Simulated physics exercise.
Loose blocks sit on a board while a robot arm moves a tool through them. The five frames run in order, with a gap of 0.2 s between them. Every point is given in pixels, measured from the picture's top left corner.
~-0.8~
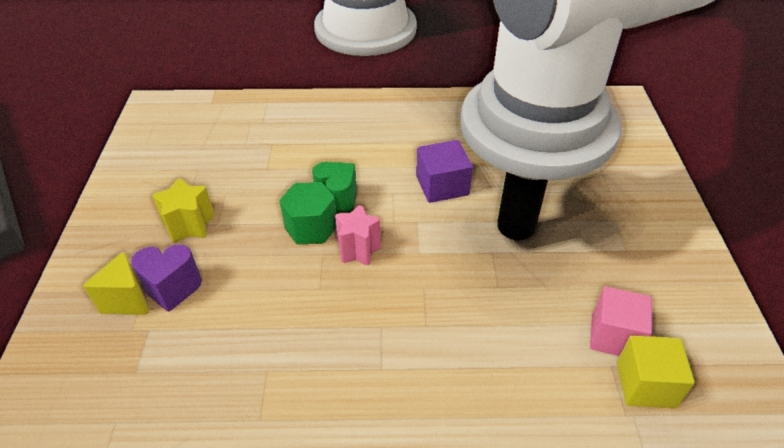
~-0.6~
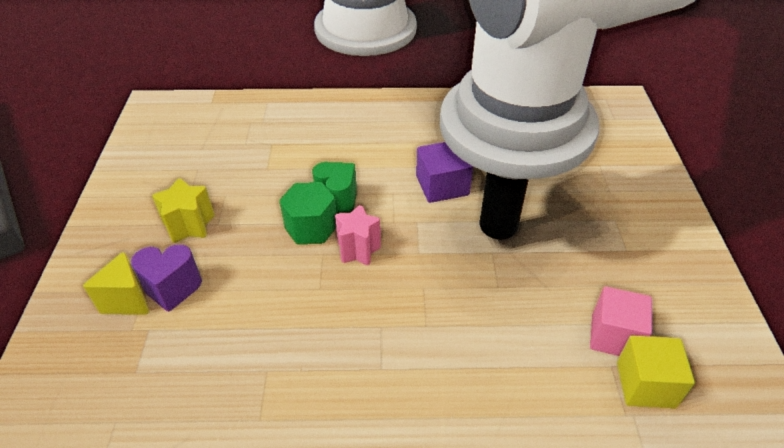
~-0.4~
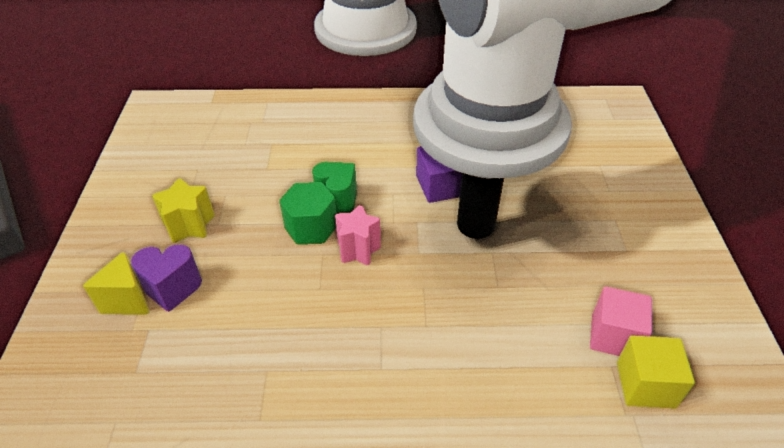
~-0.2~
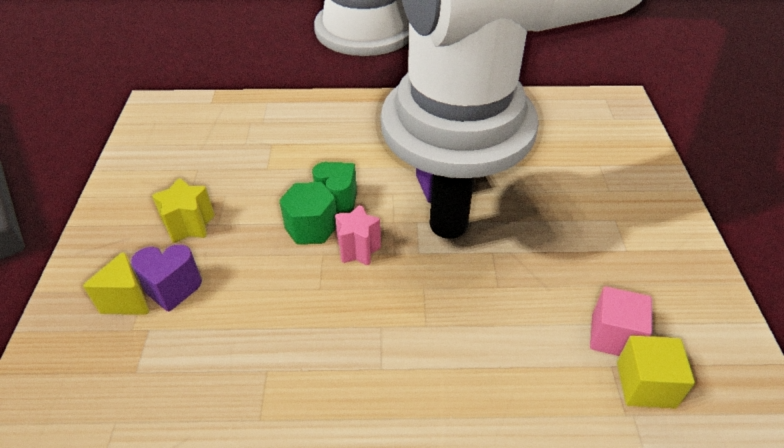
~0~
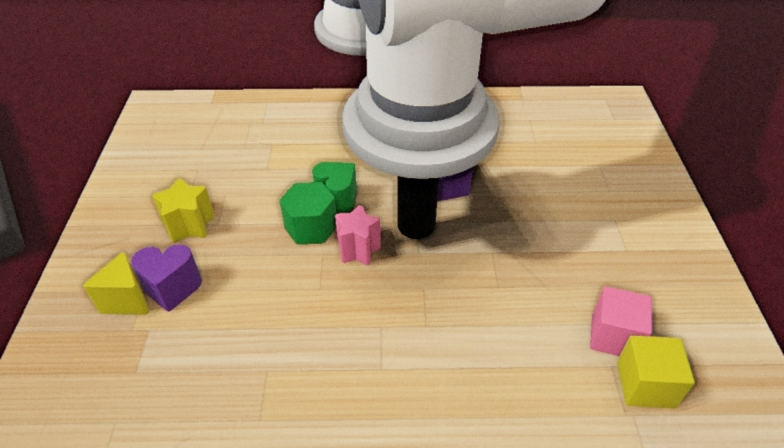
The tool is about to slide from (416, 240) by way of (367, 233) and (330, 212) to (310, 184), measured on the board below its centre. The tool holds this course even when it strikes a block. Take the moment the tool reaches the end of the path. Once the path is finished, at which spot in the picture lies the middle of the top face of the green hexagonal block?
My prediction: (281, 193).
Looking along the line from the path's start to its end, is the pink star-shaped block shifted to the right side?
It seems not.
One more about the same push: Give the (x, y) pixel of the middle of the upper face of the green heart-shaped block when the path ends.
The middle of the upper face of the green heart-shaped block will lie at about (321, 133) in the picture.
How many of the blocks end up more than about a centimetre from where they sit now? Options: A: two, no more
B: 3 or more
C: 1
My answer is option B.
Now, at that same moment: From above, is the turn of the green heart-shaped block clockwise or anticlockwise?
Clockwise rotation.
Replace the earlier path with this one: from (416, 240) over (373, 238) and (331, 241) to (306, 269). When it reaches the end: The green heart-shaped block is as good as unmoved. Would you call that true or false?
That claim is true.
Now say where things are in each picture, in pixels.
In the first frame, tool's lower end (516, 228); green hexagonal block (307, 198); green heart-shaped block (335, 173); pink star-shaped block (357, 221); purple square piece (445, 156).
In the second frame, tool (498, 227); blocks still.
In the third frame, tool (476, 227); blocks still.
In the fourth frame, tool (448, 227); blocks still.
In the fifth frame, tool (416, 227); green hexagonal block (307, 198); green heart-shaped block (335, 173); pink star-shaped block (357, 221); purple square piece hidden.
What follows on the original path. One third of the way, tool (365, 219); pink star-shaped block (343, 226).
Two thirds of the way, tool (328, 199); green hexagonal block (284, 194), turned 40° anticlockwise; green heart-shaped block (323, 155), turned 30° clockwise; pink star-shaped block (339, 225), turned 25° anticlockwise.
At the end, tool (309, 171); green hexagonal block (282, 193), turned 50° anticlockwise; green heart-shaped block (321, 133), turned 80° clockwise; pink star-shaped block (339, 225), turned 25° anticlockwise; purple square piece still.
